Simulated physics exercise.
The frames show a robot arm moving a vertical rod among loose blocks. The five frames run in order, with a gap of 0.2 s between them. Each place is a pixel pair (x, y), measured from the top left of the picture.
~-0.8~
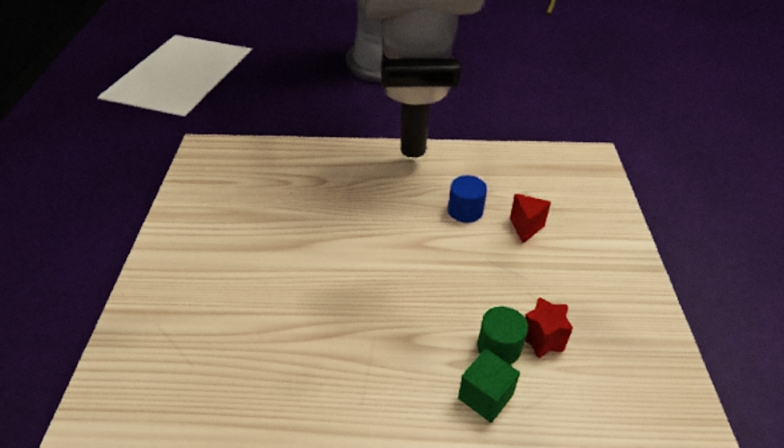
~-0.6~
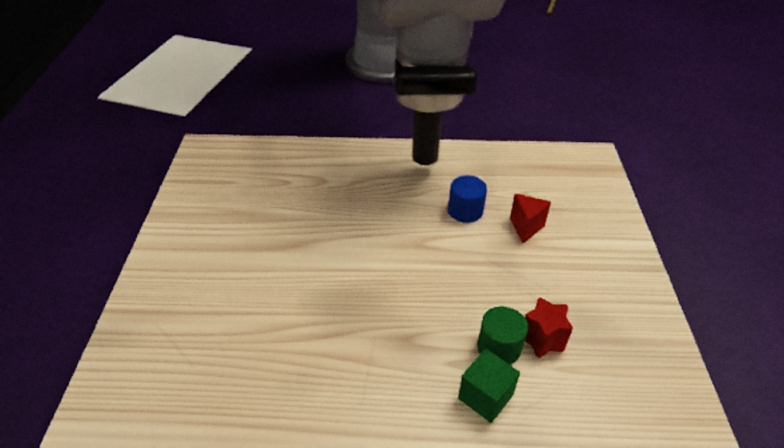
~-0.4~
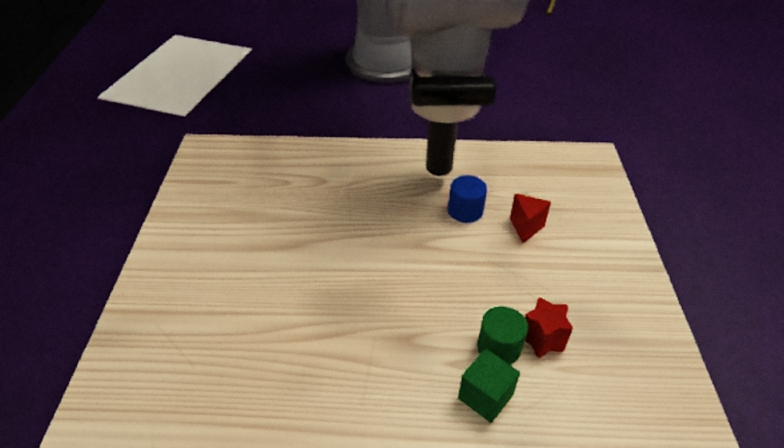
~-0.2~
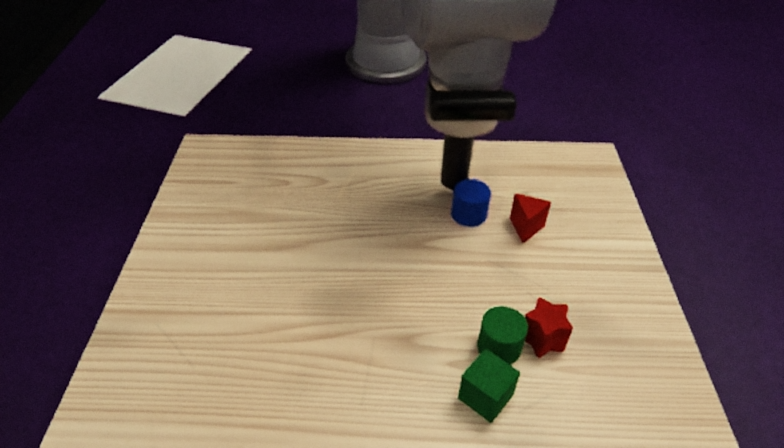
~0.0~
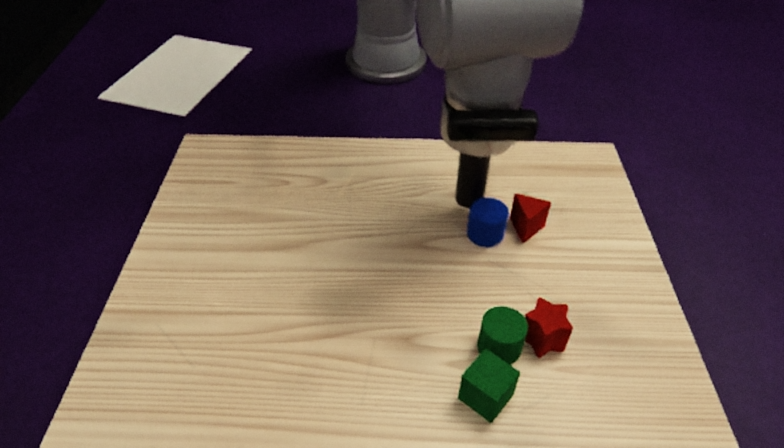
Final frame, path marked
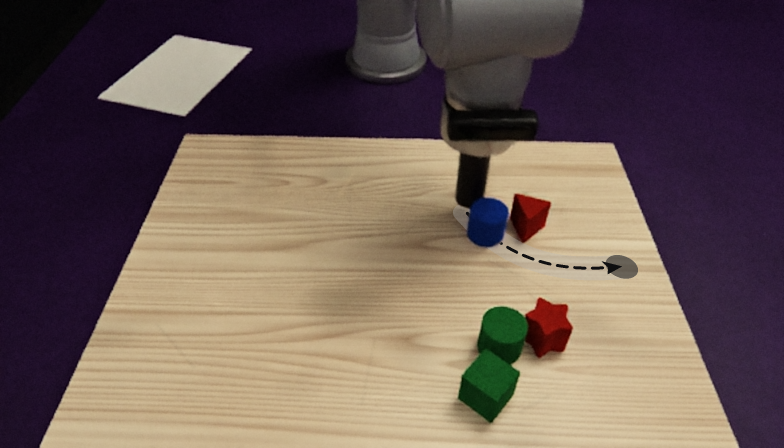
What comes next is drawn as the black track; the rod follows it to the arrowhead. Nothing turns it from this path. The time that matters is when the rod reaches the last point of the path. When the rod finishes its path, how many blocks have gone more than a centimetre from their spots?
One block moves.
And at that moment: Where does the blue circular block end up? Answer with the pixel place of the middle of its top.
It is at (545, 264).
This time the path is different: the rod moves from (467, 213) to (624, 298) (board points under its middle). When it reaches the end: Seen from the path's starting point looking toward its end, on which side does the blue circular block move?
Sideways shift: Right.
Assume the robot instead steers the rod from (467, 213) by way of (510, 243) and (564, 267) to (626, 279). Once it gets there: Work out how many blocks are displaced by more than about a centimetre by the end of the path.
By the end, one block will have moved.
The drawn path runs from (467, 213) by way of (505, 246) and (562, 266) to (622, 267).
The first path, step by step. One third of the way, rod at (509, 234); blue circular block at (527, 248).
Two thirds of the way, rod at (567, 253); blue circular block at (545, 264).
At the end, rod at (627, 254); blue circular block at (545, 264); red triangular piece not moved.
